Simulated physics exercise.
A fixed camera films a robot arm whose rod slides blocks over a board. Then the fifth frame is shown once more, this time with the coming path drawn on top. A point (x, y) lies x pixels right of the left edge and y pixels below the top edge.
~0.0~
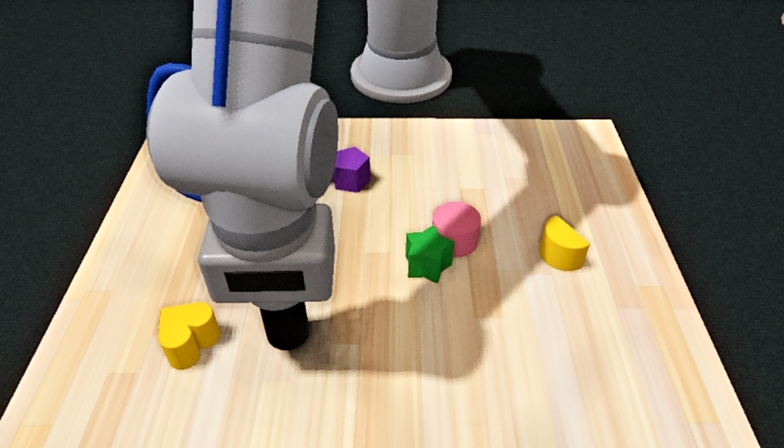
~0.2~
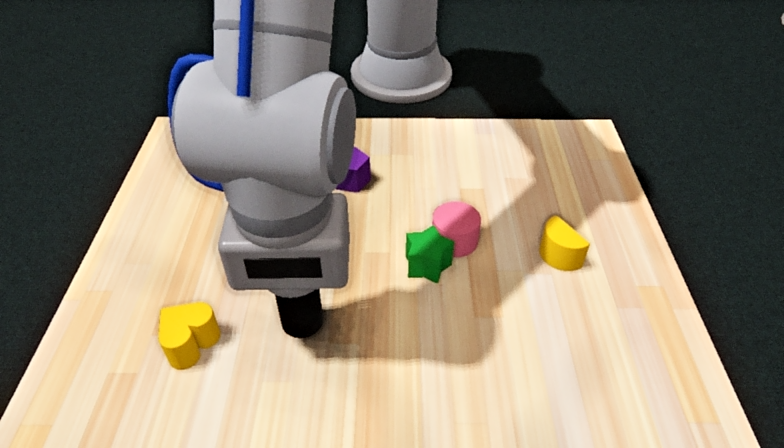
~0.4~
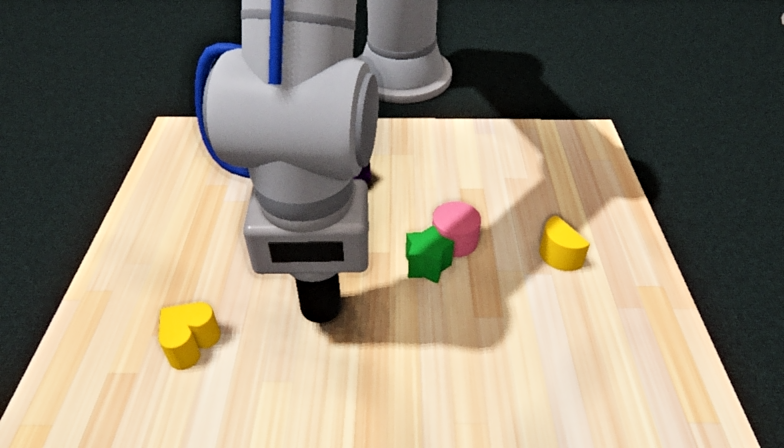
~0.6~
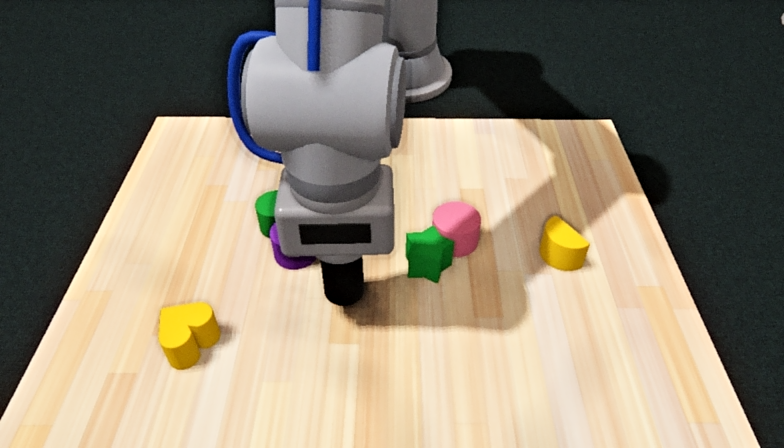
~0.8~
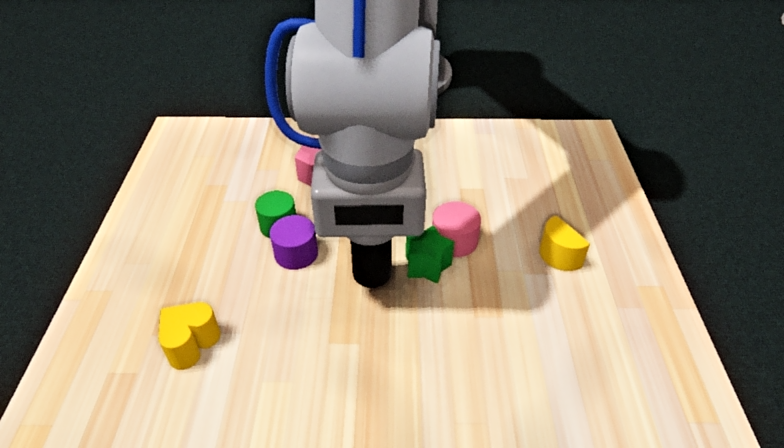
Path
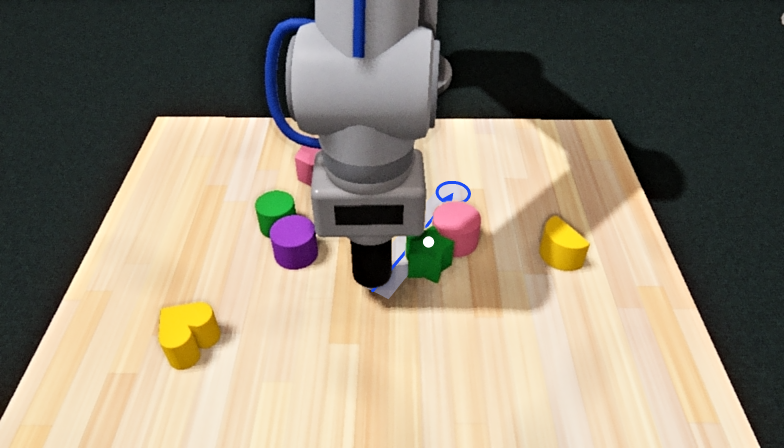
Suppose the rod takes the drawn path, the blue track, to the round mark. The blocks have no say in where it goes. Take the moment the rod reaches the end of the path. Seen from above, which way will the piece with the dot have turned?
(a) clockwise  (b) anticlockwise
My answer is option a.
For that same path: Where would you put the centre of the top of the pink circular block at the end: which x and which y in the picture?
The middle of its top is at (487, 208).
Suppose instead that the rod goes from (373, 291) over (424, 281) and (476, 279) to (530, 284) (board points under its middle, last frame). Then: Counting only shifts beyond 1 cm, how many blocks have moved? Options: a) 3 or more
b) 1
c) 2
The answer is c.
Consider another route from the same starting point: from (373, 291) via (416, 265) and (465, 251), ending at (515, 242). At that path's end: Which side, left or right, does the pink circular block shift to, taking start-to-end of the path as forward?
The left.
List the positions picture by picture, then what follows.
Rod tip (288, 333); block tops, purple circular block hidden; green star block (429, 242); pink circular block (457, 217), in the first picture.
Rod (302, 321); blocks unchanged, in the second picture.
Rod (321, 307); blocks unchanged, in the third picture.
Rod (344, 291); blocks unchanged, in the fourth picture.
Rod (372, 274); purple circular block (292, 230); green star block (429, 242); pink circular block (457, 217), in the fifth picture.
Path on the board, from (373, 291) directly to (453, 193); the dot is on the green star block.
What follows on the original path. One third of the way, rod (405, 236); green star block (441, 234), turned 10° clockwise; pink circular block (473, 211).
Two thirds of the way, rod (431, 205); green star block (449, 228), turned 45° clockwise; pink circular block (487, 208).
At the end, rod (455, 175); purple circular block in place; green star block (449, 228), turned 45° clockwise; pink circular block (487, 208).
